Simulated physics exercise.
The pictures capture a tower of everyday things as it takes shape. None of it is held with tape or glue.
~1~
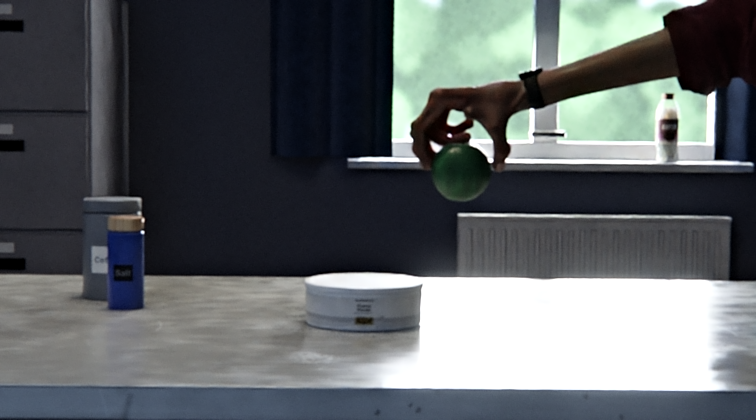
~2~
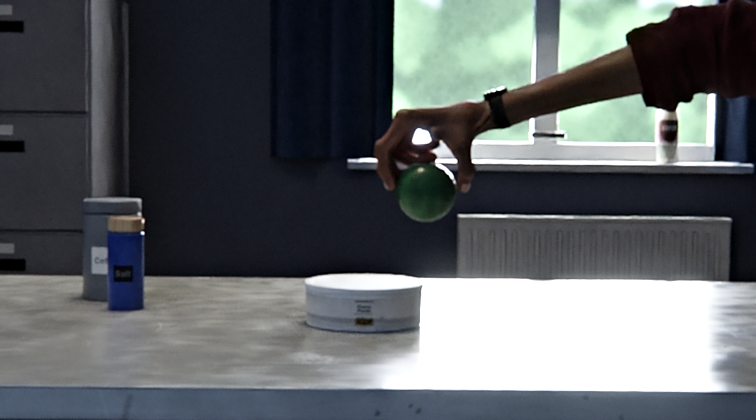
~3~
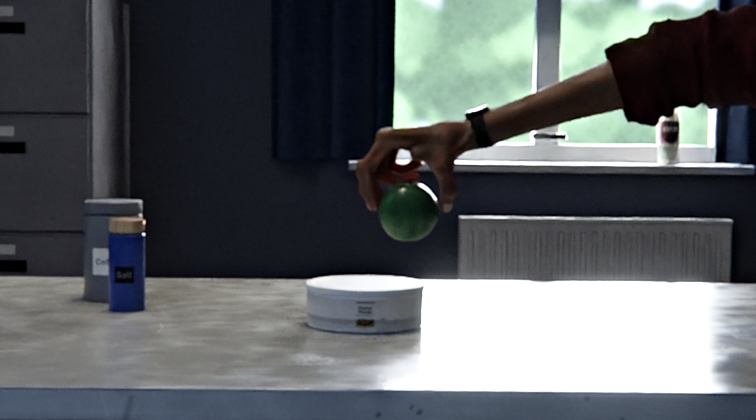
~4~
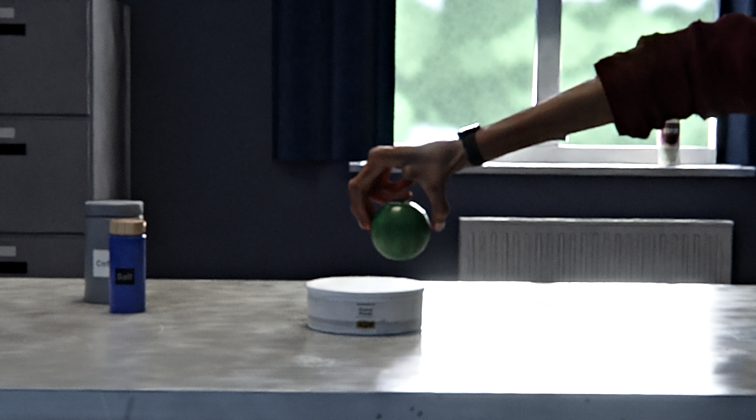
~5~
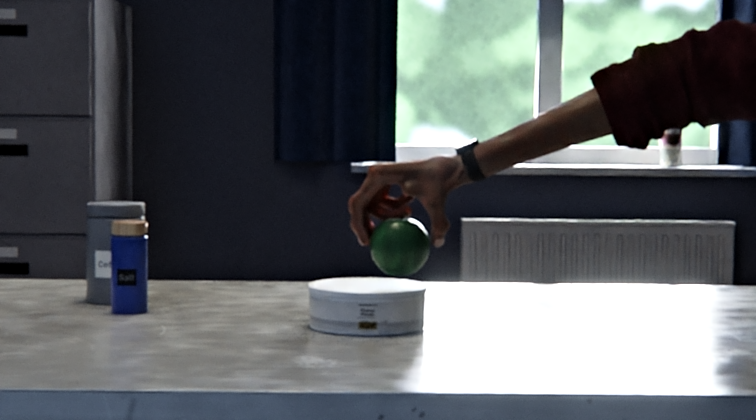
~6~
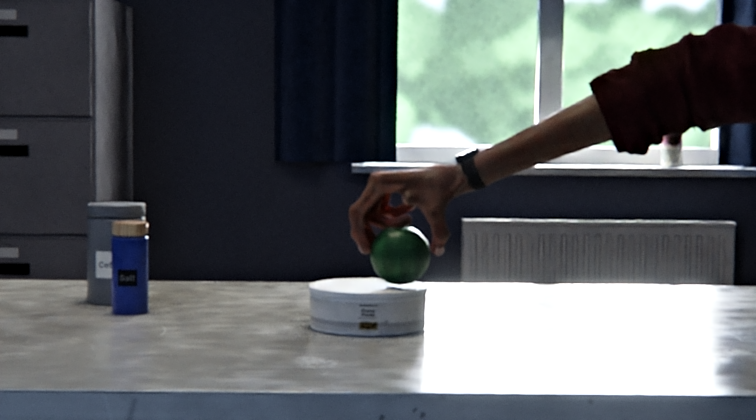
A hand and forearm in a dark red sleeve and a dark wristband reach in from the right, holding a green apple over a pale tabletop in a dim room seen from the front. A round white tub sits mid-table, a blue shaker and grey jar stand left, and a bright window is behind. The hand carries the apple left and lowers it onto the tub, still gripping it.
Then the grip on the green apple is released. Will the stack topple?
No, it stays up.
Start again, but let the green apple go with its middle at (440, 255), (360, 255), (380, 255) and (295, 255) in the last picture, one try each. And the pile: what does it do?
Case one: Falls over. Case two: Stable. Case three: Stable. Case four: Falls over.
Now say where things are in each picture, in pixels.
The first picture shows on its way; green apple (461, 171); white tub (364, 301).
The second picture shows on its way; green apple (426, 192); blue shaker (126, 263).
The third picture shows on its way; green apple (408, 212); grey jar (113, 250).
The fourth picture shows on its way; green apple (401, 231); white tub (366, 305).
The fifth picture shows on its way; green apple (400, 247); blue shaker (129, 267).
The sixth picture shows set down, still held; green apple (401, 255); grey jar (117, 253).
Then, 0.20 s past the last view, nothing moves.
Then, 0.40 s past the last view, green apple resting near (401, 256).
Finally, all 4 still in place. Final places as the last picture's camera would see them, green apple near (401, 256). The pile holds.
